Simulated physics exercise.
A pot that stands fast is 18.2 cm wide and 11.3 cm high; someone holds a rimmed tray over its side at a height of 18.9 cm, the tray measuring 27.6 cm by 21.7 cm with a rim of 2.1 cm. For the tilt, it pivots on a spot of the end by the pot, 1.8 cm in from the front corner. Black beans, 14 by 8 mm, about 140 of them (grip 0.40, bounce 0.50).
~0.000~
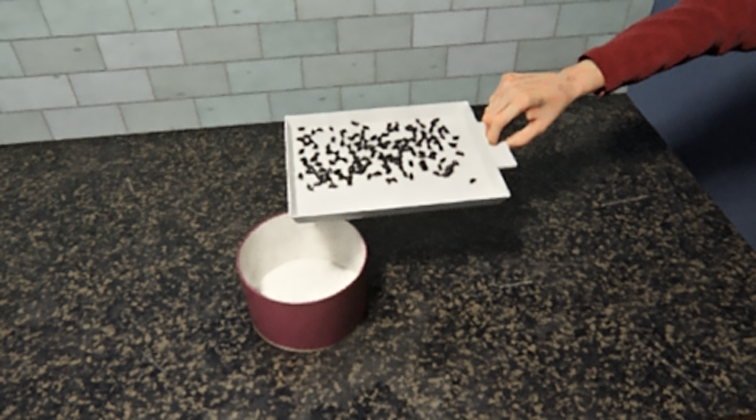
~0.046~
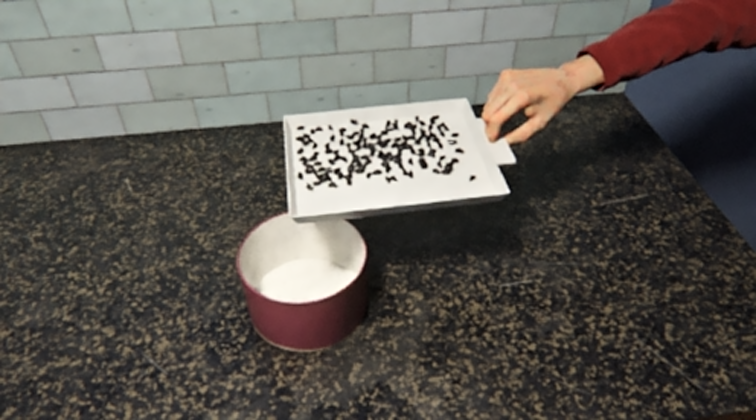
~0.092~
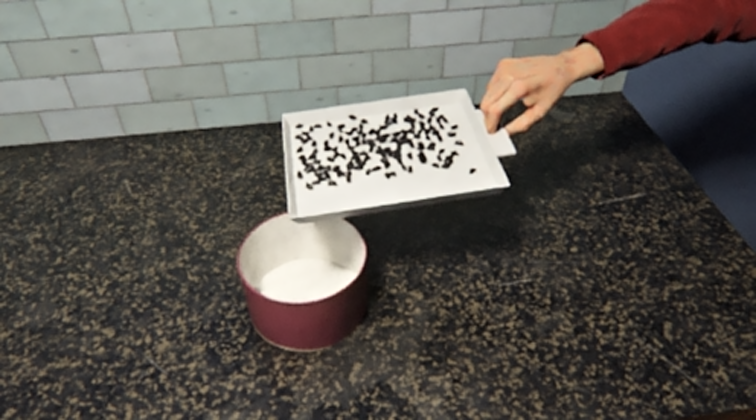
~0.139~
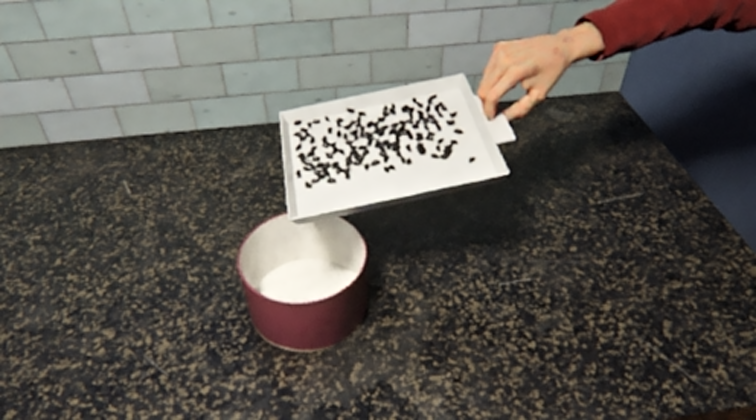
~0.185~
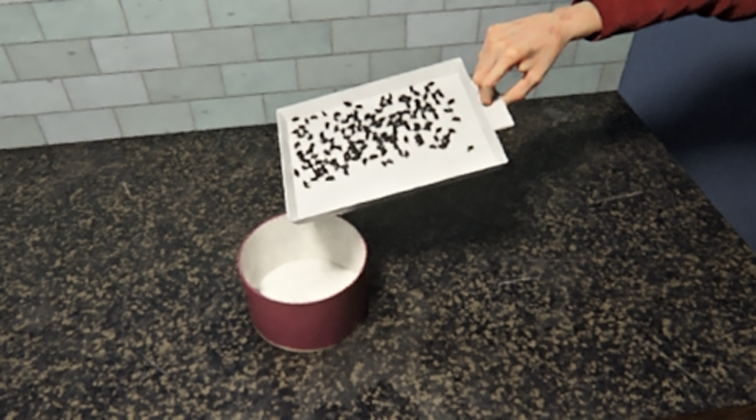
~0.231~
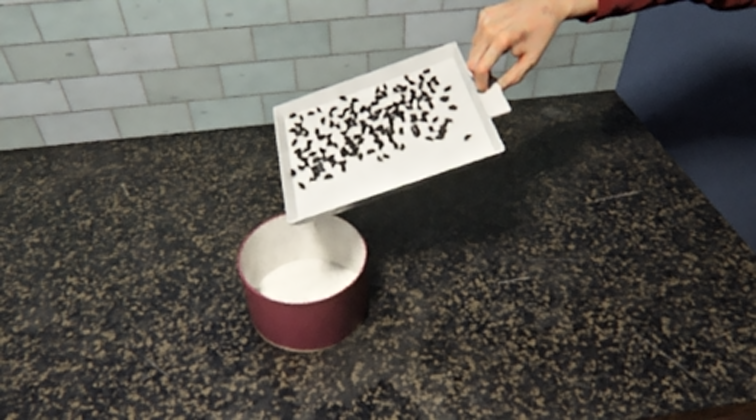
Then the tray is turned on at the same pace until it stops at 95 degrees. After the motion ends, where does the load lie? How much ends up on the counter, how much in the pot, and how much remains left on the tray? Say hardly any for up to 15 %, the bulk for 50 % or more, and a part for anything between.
By place: Counter a part, pot the bulk, left on the tray hardly any.
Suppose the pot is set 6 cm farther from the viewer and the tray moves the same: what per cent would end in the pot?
My estimate: Some 20 per cent.
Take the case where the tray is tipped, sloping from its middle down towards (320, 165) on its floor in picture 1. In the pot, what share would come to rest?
15 %.
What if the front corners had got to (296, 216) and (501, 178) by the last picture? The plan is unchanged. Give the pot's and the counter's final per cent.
That works out as pot 95 and counter 5.
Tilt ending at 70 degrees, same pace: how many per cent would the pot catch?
Pot share: About 65 per cent.
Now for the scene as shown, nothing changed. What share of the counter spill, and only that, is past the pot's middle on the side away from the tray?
That comes to roughly 100 percent.
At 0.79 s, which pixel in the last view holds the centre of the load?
Close to pixel (258, 246).
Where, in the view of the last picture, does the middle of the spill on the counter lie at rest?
(130, 389), roughly.
Then, at 0.57 s, tilt 57 degrees; the tray holds 100 %, the pot 0 %.
After 0.79 s, tilt 81 degrees; the tray holds 35 %, the pot 20 %.
After 1.13 s, tilt 95 degrees; the tray holds 0 %, the pot 70 %.
At rest (2.4 s), counter 30 %, pot 70 %, tray 0 %.
